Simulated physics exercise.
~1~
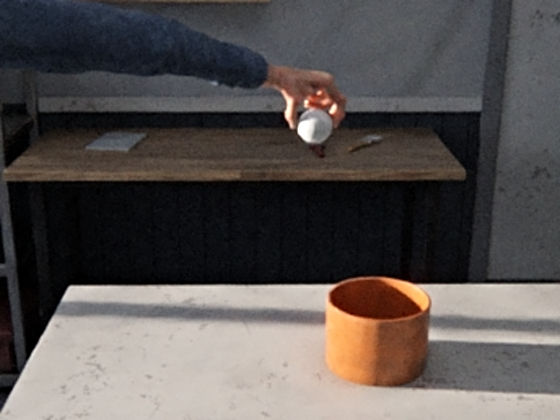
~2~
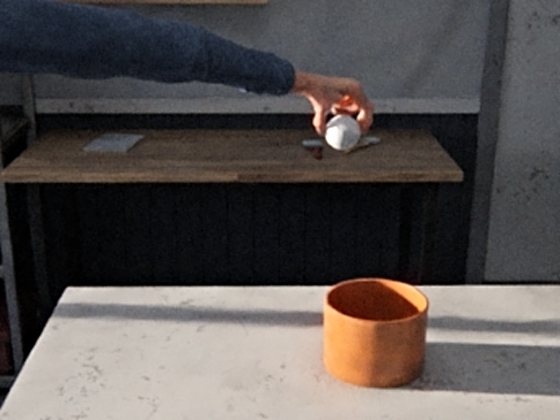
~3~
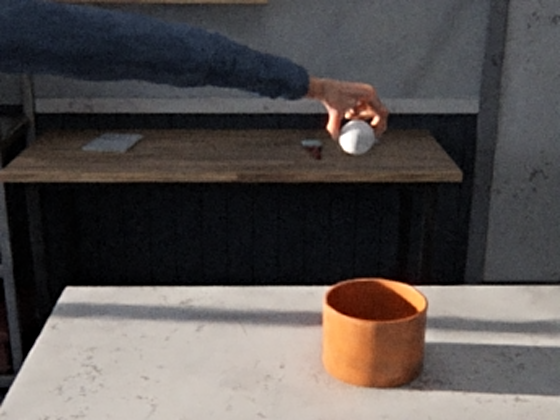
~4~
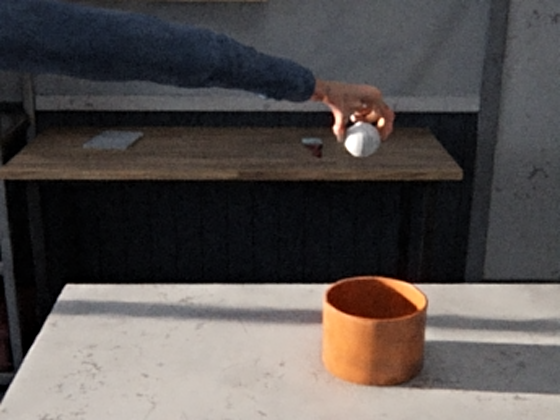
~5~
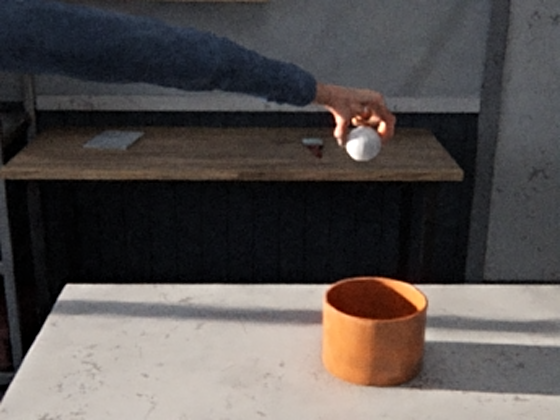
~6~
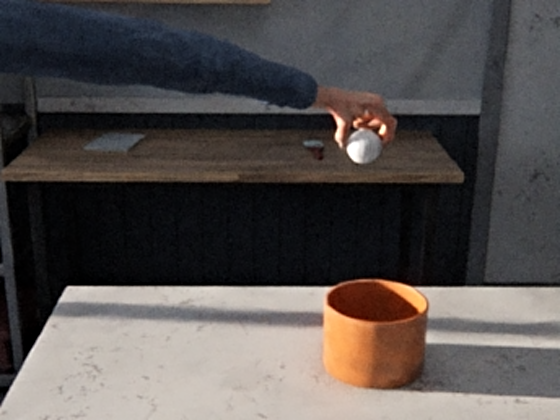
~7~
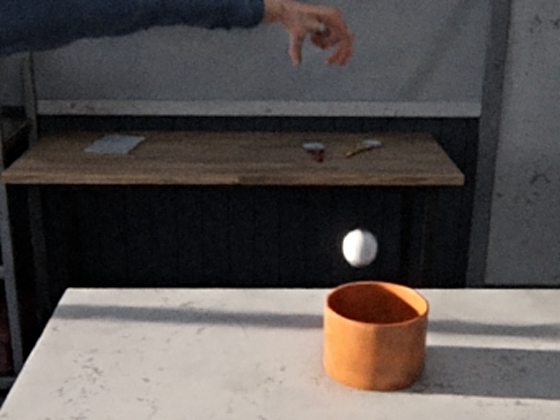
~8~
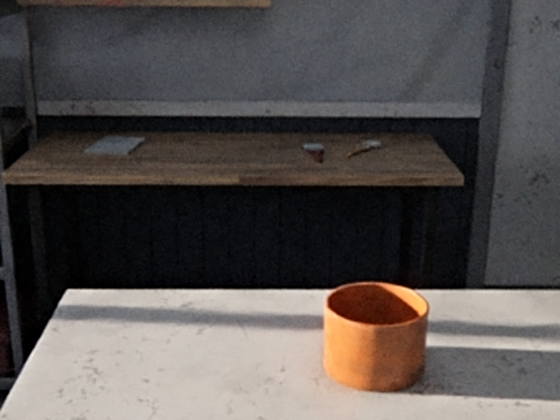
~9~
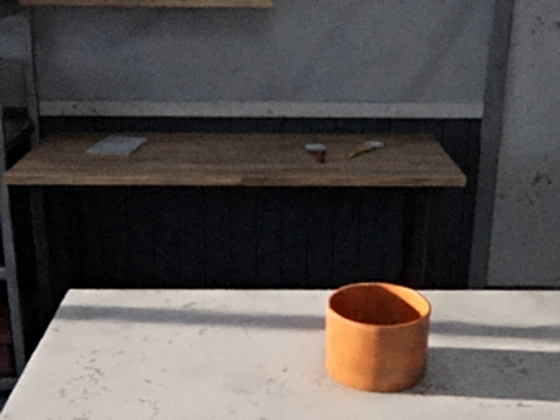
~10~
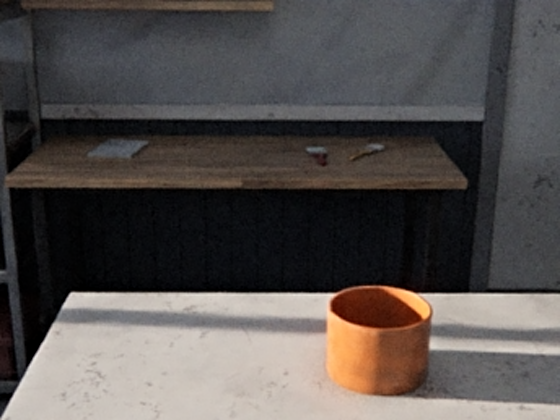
An arm in a dark blue sleeve reaches in from the left, holding a white onion above a pale, speckled table seen from slightly above, with the view swaying a little. An orange, round container stands on the table right of centre, and a brown wooden desk with small items sits against a grey and dark wall behind. The hand carries the onion to the right, then holds it still over the container. The fingers let go and the hand draws back as the onion falls. It drops into the container and out of sight, leaving the container standing in place.
